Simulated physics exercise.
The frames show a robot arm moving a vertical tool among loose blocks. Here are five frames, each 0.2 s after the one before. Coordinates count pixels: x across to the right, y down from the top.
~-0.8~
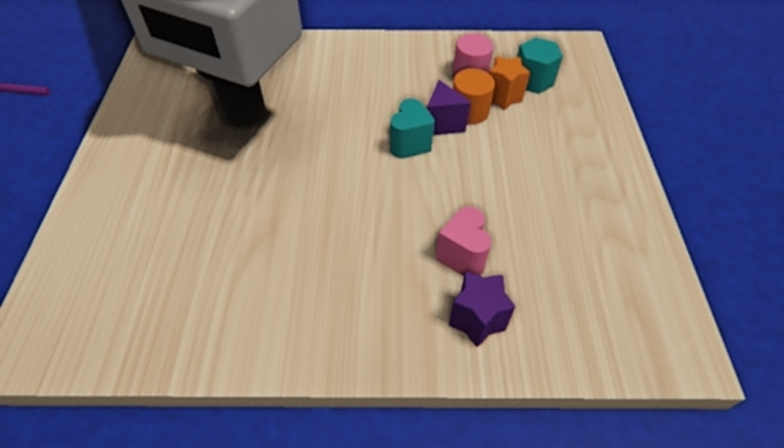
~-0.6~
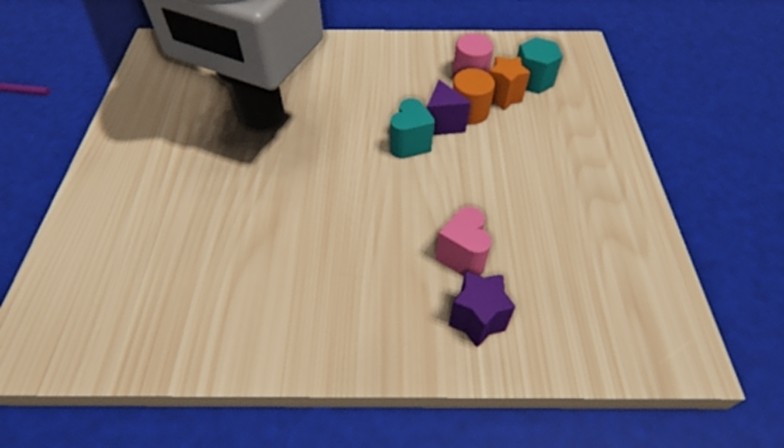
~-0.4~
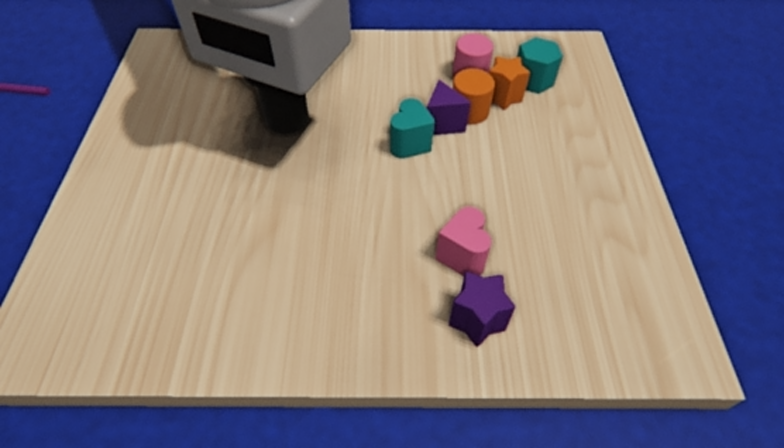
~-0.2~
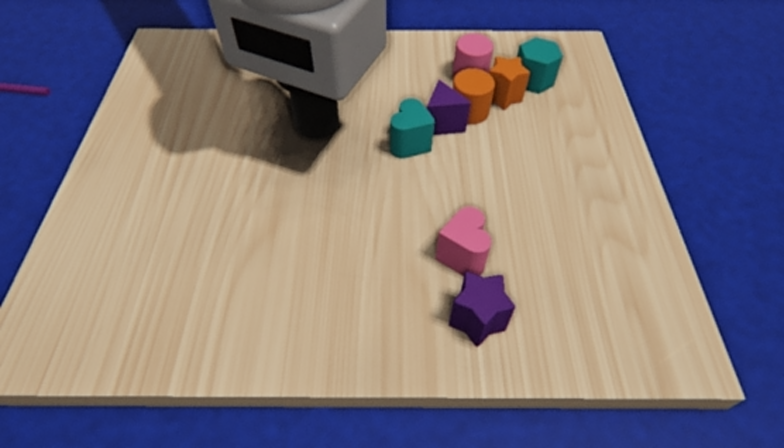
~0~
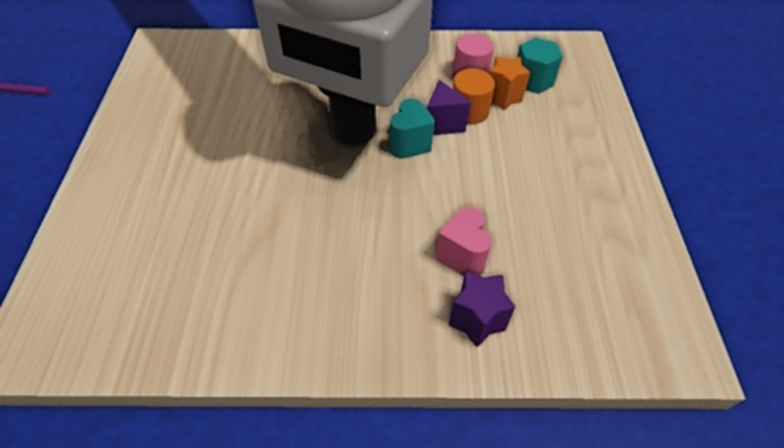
On a wooden board, a robot arm moves its dark vertical tool rightward toward a turquoise heart block, the colourful blocks staying still.
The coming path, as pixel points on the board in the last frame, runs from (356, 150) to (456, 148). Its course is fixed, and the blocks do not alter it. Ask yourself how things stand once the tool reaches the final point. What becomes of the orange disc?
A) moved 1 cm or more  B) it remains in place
A (moved 1 cm or more)
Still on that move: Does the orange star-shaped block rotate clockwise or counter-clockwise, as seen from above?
Direction: Clockwise.
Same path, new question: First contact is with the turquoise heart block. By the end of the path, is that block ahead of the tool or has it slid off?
The block sits ahead of the tool.
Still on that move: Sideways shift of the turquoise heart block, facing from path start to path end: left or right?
It is pushed towards the right-hand side.
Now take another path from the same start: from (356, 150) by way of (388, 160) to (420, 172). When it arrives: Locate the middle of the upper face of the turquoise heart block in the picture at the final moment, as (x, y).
I'd say the turquoise heart block ends with its top centre at (437, 117).
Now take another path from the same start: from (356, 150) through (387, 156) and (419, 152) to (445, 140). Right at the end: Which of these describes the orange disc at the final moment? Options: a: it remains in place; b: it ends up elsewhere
Option b.
The first path, step by step. Halfway along, tool (407, 129); turquoise heart block (445, 117), turned 30° anticlockwise; purple three-sided block (462, 91), turned 20° anticlockwise; orange disc (481, 74); orange star-shaped block (511, 63), turned 15° clockwise.
At the end, tool (459, 128); turquoise heart block (496, 129); purple three-sided block (487, 99), turned 85° anticlockwise; orange disc (481, 73); orange star-shaped block (510, 62), turned 25° clockwise.
